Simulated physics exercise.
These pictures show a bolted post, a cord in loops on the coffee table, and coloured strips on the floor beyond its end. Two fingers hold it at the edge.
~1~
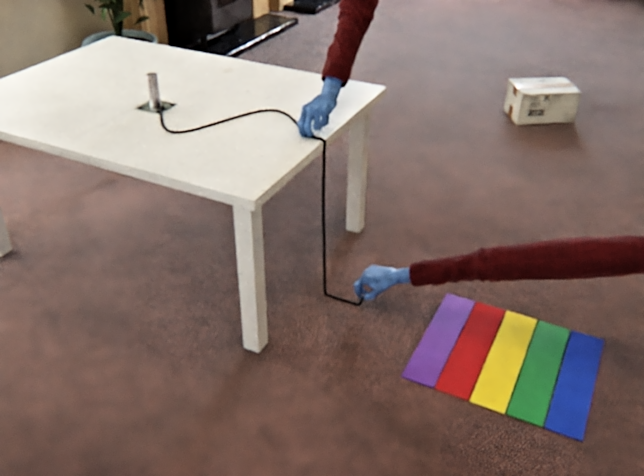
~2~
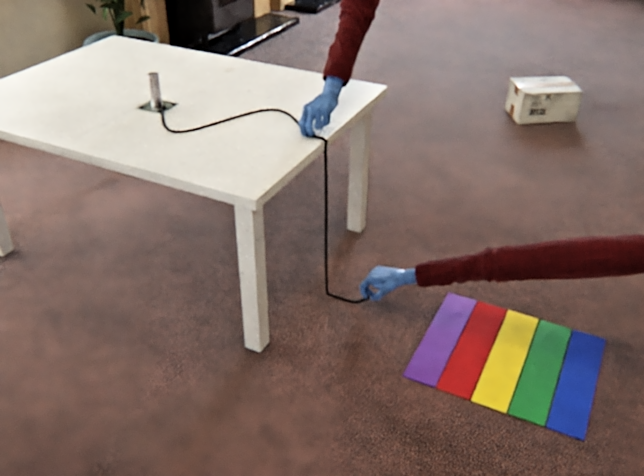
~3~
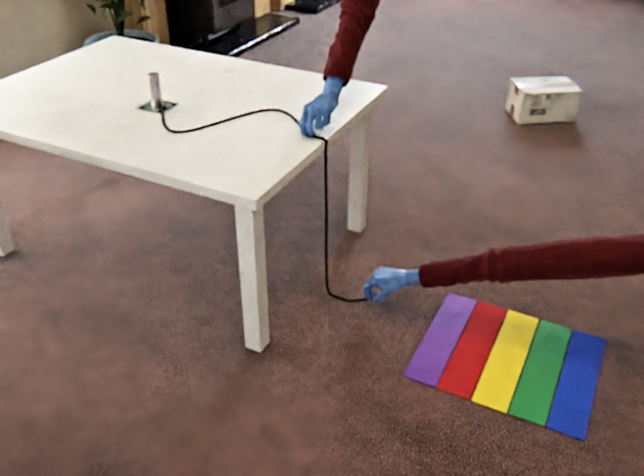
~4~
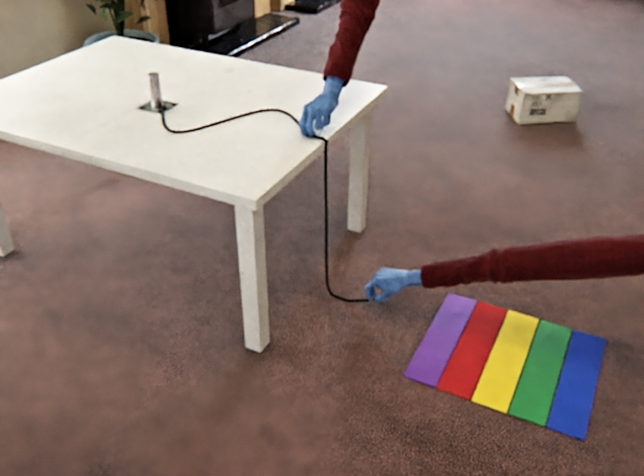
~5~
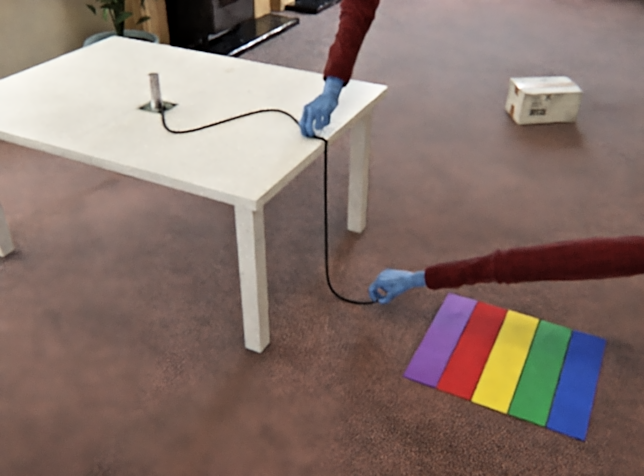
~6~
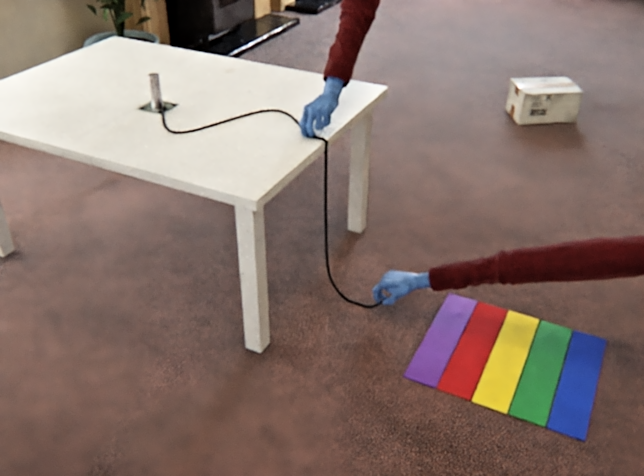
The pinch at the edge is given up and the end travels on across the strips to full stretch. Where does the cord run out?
Over blue.
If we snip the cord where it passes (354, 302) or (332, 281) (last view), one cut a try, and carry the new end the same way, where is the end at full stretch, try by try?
Near (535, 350) and (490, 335).
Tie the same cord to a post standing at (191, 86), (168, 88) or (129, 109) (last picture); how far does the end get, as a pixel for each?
Near (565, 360), (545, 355) and (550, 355).
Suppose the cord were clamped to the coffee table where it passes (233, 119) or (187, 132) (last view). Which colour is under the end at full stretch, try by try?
Try by try: Yellow; green.
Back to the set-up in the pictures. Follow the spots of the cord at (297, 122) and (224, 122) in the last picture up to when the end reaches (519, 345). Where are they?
The first at (333, 171), the second at (259, 132).
A little later, end near (519, 345); over yellow.
Next, end near (560, 358); over green.
When it is tight, end near (584, 366); over blue. The end stops over the blue strip.
